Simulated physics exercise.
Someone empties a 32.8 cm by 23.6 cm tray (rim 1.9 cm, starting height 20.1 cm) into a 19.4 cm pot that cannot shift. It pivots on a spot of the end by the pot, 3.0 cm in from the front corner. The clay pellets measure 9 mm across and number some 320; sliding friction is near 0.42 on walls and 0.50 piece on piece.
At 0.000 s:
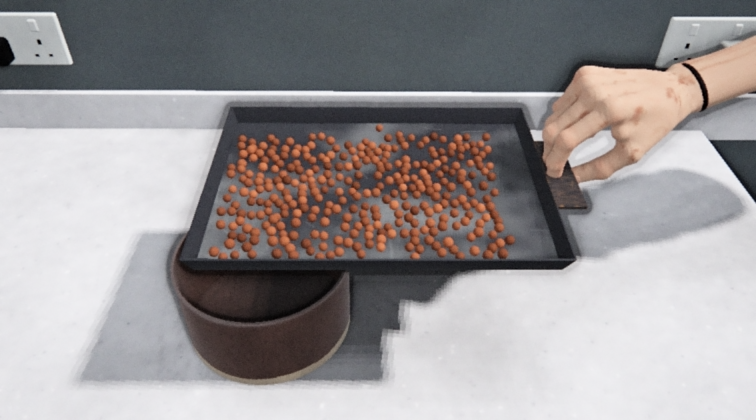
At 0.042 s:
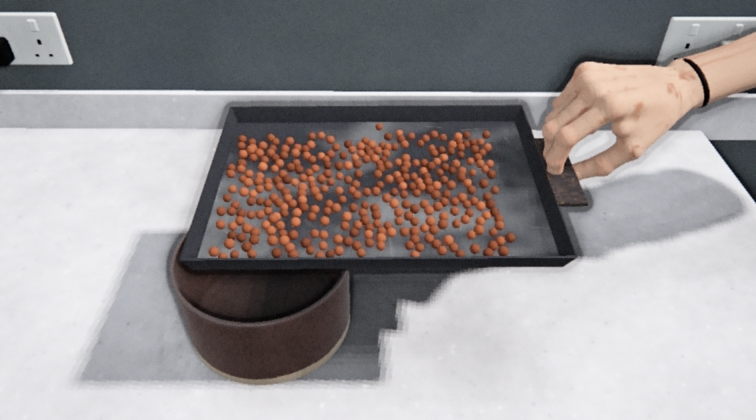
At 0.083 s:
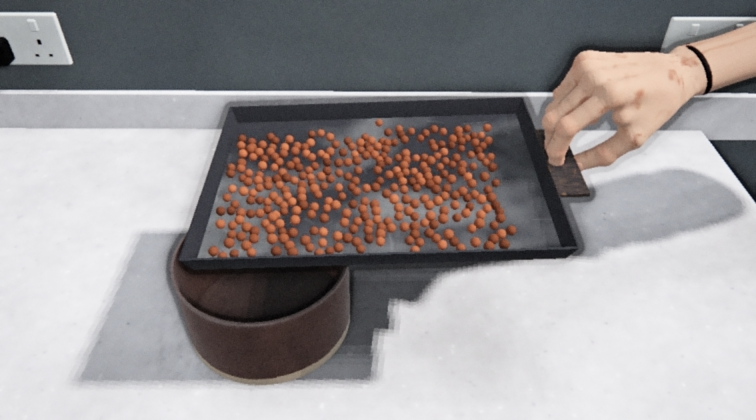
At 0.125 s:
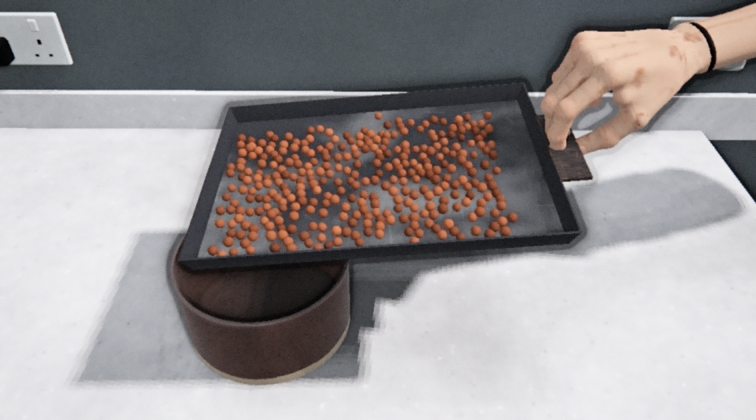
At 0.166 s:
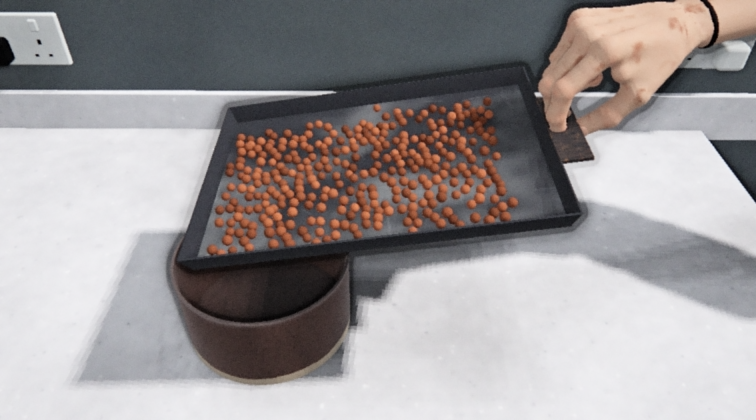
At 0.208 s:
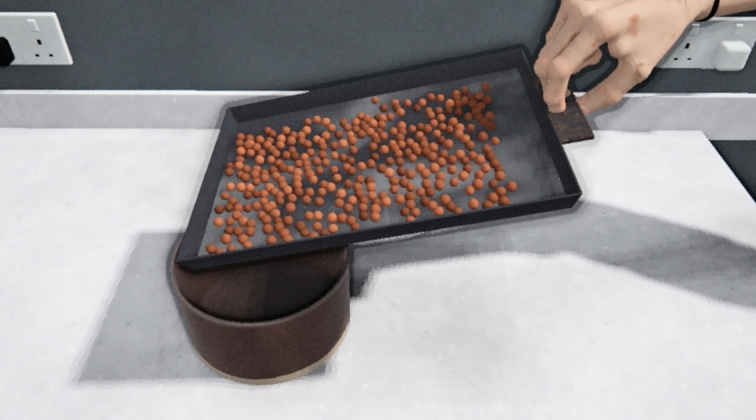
A hand lifted the right end of a dark tray scattered with small orange-brown pellets, slowly at first and then faster, while its left end stayed low above a round brown pot.
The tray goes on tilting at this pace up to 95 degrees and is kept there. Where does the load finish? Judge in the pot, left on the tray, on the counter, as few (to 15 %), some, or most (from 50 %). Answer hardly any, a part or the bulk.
Pot: A part, tray: Hardly any, counter: The bulk.
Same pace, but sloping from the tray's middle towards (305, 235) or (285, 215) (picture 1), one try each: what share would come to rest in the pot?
Some 0 and 0 per cent.
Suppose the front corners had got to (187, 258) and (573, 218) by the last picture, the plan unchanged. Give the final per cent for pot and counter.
Pot 0, counter 100.
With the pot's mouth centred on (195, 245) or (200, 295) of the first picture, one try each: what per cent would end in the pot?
About 75 and 60 per cent.
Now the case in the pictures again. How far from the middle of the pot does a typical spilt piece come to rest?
Some 20 cm.
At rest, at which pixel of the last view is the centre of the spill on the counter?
At about (156, 308).
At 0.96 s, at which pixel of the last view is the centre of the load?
Near (211, 178).
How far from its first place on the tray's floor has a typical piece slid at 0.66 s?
Roughly 10 cm.
Then, at 0.66 s, tilt 52 degrees; the tray holds 100 %, the pot 0 %.
After 0.96 s, tilt 78 degrees; the tray holds 75 %, the pot 0 %.
Then, at 1.36 s, tilt 95 degrees; the tray holds 0 %, the pot 25 %.
At rest (2.1 s), pot 30 %, tray 0 %, counter 75 %.
